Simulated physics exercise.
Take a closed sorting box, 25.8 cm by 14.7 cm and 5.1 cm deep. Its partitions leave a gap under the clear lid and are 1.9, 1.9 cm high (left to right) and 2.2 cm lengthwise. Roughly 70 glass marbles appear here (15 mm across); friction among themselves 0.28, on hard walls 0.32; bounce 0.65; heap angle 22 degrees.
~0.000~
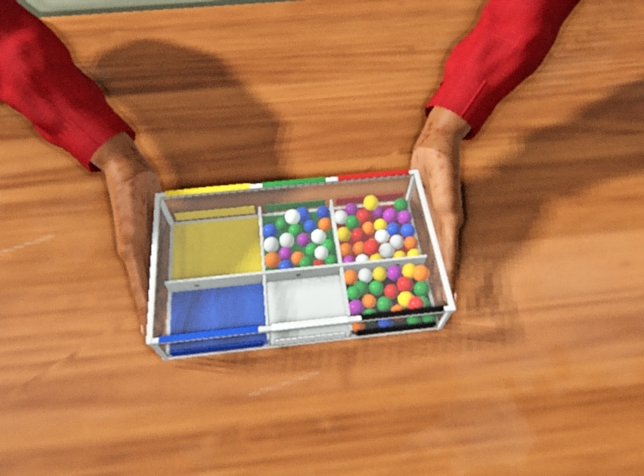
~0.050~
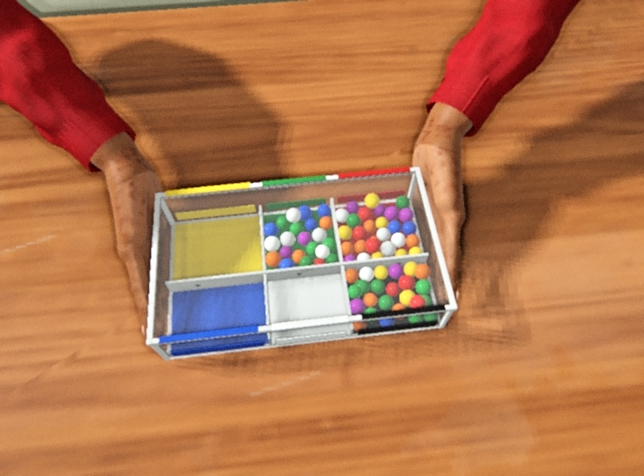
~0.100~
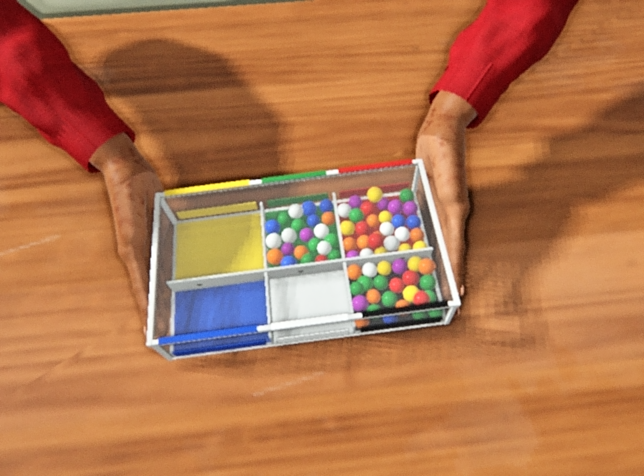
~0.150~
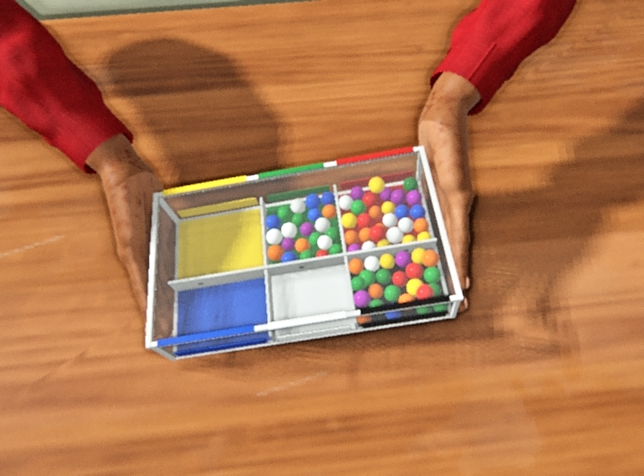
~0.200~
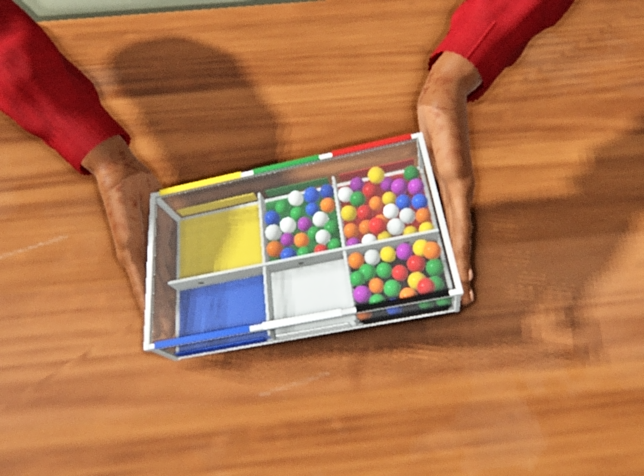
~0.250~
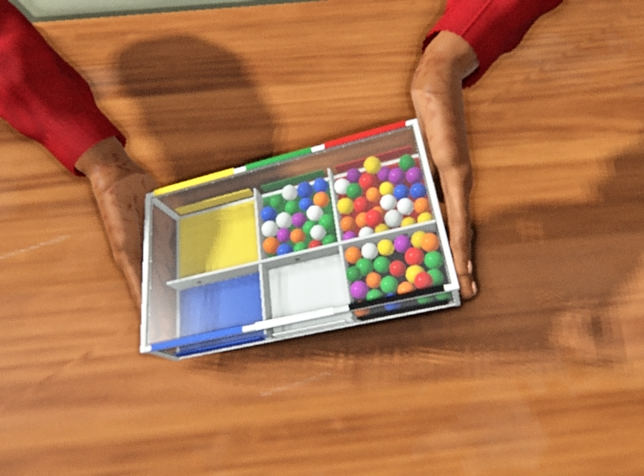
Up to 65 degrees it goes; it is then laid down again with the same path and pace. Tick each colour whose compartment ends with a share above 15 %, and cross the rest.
One by one: Red: Clears the bar; blue: Does not clear the bar; green: Clears the bar; yellow: Does not clear the bar; white: Does not clear the bar; black: Clears the bar.
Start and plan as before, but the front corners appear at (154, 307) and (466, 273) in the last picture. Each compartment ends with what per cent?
Each compartment ends with, in per cent, red 40, blue 0, green 30, yellow 0, white 0 and black 30.
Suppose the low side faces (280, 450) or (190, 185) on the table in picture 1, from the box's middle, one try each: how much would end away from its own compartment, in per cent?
The share comes to roughly 5 in a hundred, then roughly 15 in a hundred.
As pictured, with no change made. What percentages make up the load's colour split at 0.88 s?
You'd find red at 35, blue at 5, green at 30, yellow at 0, white at 0 and black at 30 per cent.
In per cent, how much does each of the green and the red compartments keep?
In the green compartment 30 percent, in the red 30 percent.
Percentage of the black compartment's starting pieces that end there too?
90 %.
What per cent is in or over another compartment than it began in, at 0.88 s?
At that moment it's some 10 per cent.
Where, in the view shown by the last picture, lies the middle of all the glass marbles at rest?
Roughly pixel (359, 262).
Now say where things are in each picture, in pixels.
Box tilt 0 degrees, front corners at (153, 340) and (450, 307); red 40 %, green 30 %, black 30 %, in the first picture.
Box tilt 1 degrees, front corners at (153, 340) and (451, 306), in the second picture.
Box tilt 4 degrees, front corners at (153, 341) and (454, 302), lowest corner left front, in the third picture.
Box tilt 8 degrees, front corners at (152, 343) and (457, 296), lowest corner left front, in the fourth picture.
Box tilt 13 degrees, front corners at (150, 345) and (457, 290), lowest corner left front, in the fifth picture.
Box tilt 17 degrees, front corners at (147, 347) and (453, 285), lowest corner left front; red 40 %, green 30 %, black 30 %. The box's pace is about 90 degrees a second, in the sixth picture.
After 0.88 s, tilt 64 degrees; red 35 %, blue 5 %, green 30 %, black 30 %.
After 1.30 s, tilt 27 degrees; red 30 %, blue 10 %, green 30 %, yellow 5 %, black 30 %.
Then, at 1.80 s, tilt 0 degrees; red 30 %, blue 10 %, green 30 %, yellow 5 %, black 30 %.
At rest (2.5 s), red 30 %, blue 10 %, green 30 %, yellow 5 %, white 0 %, black 30 %.
